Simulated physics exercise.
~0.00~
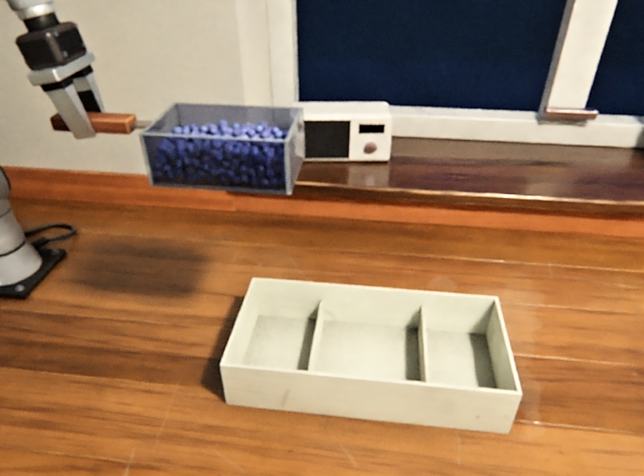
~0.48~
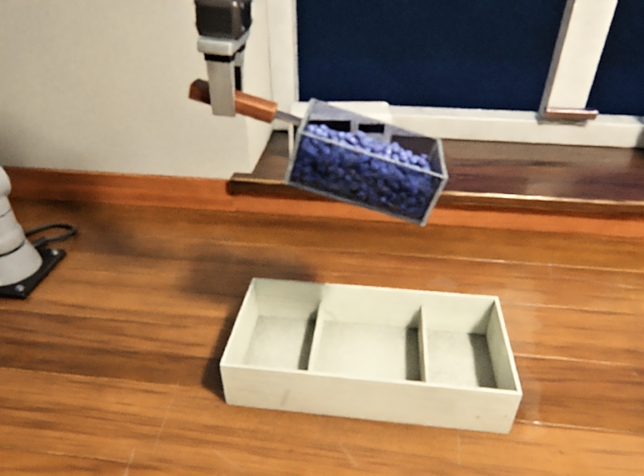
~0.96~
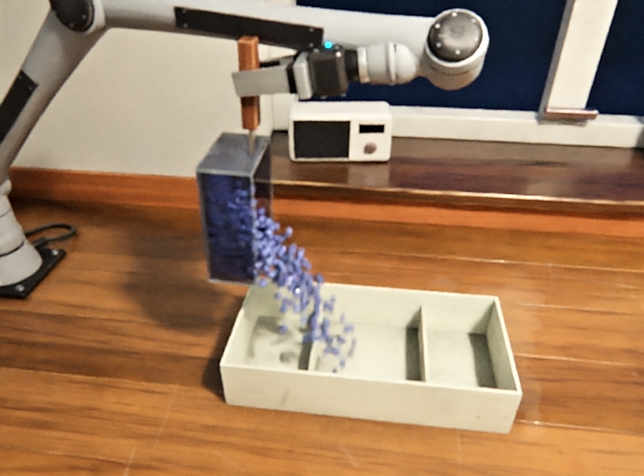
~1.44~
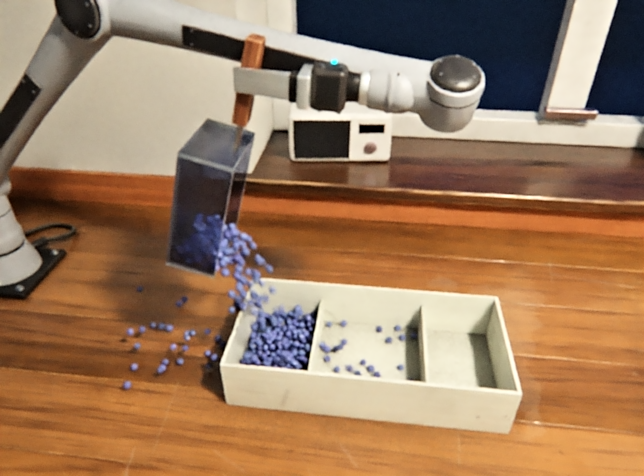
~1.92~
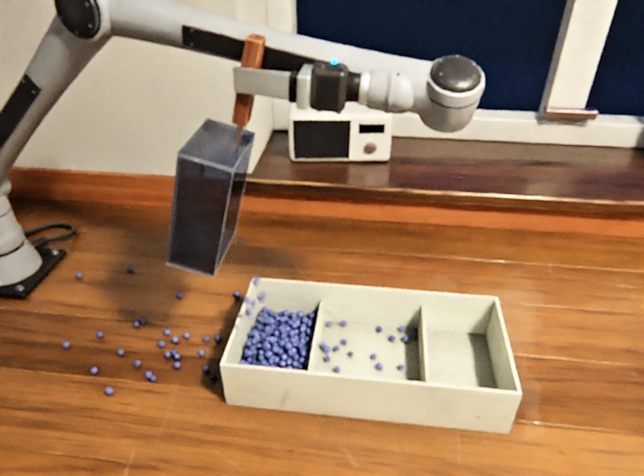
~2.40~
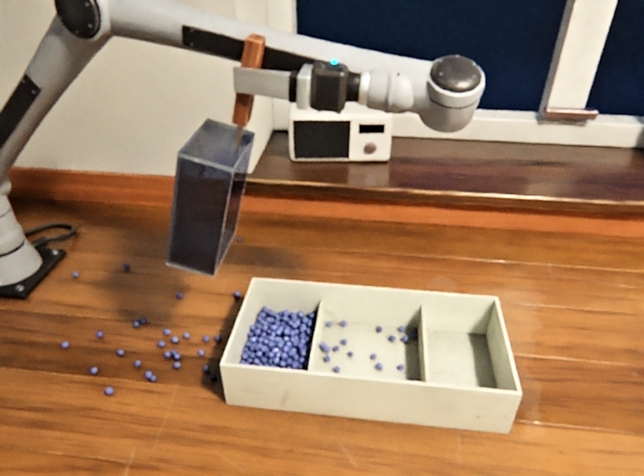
Robot arm swinging a clear box right, then tipping blue beads mostly into a divided tray's left compartment, some scattering on the floor.
